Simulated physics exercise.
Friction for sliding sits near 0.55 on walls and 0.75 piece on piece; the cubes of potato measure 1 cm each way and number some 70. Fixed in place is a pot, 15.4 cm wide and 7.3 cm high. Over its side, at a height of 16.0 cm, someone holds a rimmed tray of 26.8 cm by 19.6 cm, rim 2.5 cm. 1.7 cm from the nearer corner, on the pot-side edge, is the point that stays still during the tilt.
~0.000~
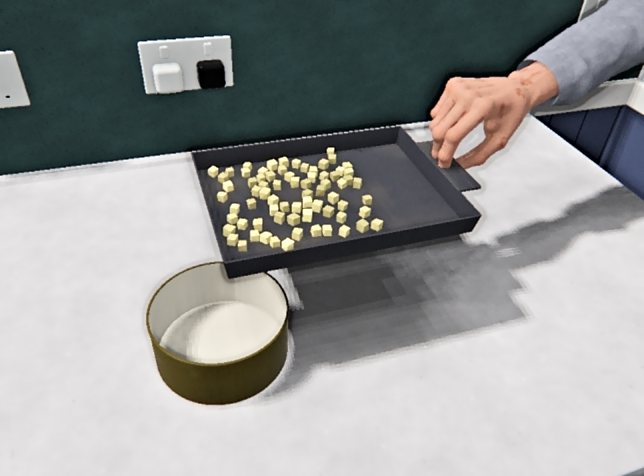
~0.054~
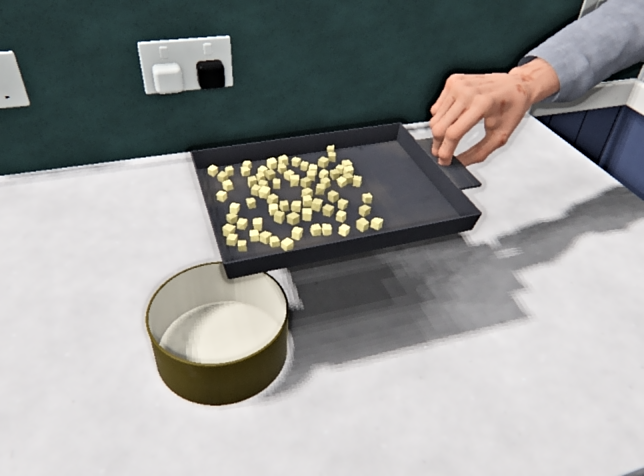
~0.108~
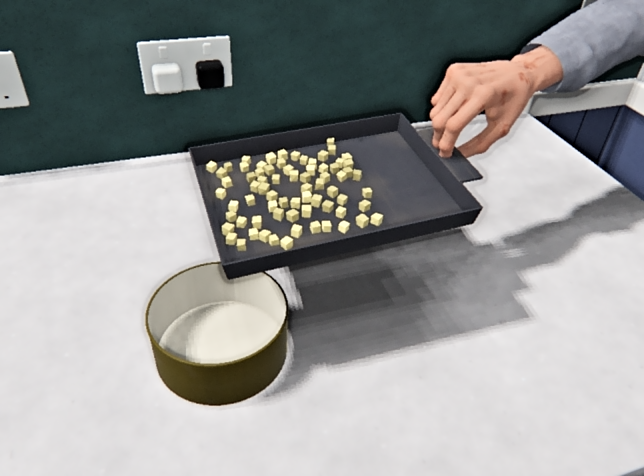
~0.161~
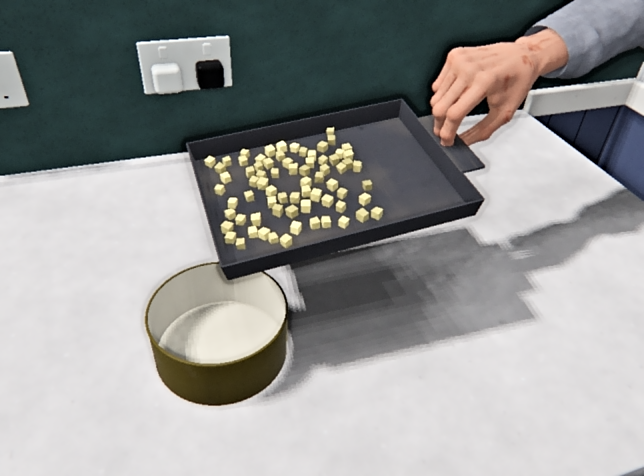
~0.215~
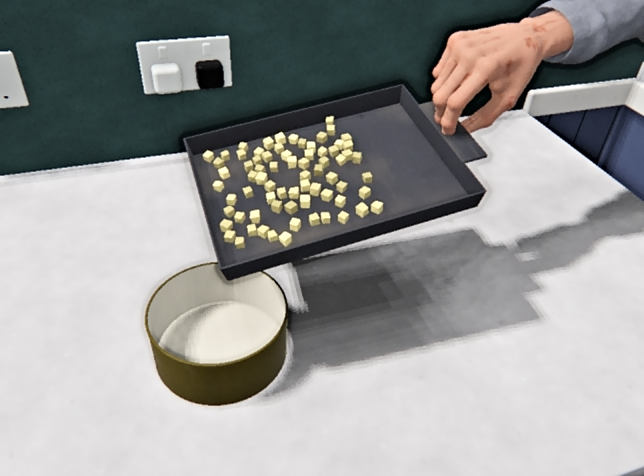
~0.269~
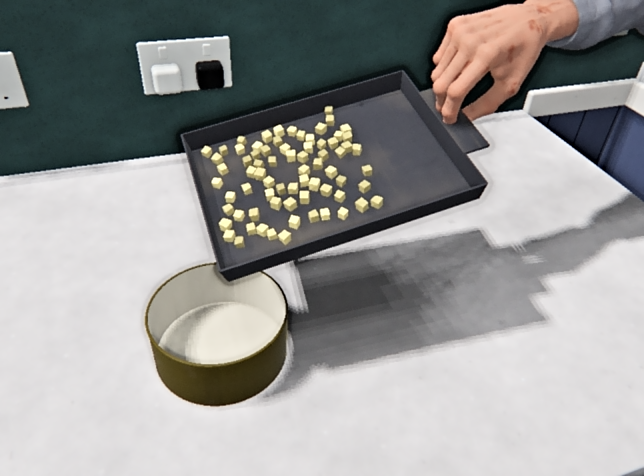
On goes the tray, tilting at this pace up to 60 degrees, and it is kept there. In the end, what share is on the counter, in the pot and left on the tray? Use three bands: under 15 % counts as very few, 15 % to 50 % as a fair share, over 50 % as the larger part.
Counter: A fair share; pot: Very few; left on the tray: The larger part.
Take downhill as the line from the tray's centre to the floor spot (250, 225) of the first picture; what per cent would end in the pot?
The share comes to about 10 in a hundred.
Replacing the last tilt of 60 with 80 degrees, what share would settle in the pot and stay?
The pot would get around 5 per cent.
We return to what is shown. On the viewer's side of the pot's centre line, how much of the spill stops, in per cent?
Estimate: Close to 100 per cent of the pieces.
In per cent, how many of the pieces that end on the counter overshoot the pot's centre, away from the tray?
About 80 per cent.
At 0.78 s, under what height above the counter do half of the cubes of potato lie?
I'd say near 20 cm.
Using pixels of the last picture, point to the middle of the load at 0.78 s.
Roughly (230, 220).
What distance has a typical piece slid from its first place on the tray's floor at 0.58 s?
1 cm.
After 0.58 s, tilt 37 degrees; the tray holds 100 %, the pot 0 %.
Then, at 0.78 s, tilt 52 degrees; the tray holds 100 %, the pot 0 %.
Then, at 1.10 s, tilt 60 degrees; the tray holds 80 %, the pot 0 %.
At rest (2.6 s), counter 25 %, pot 0 %, tray 75 %.
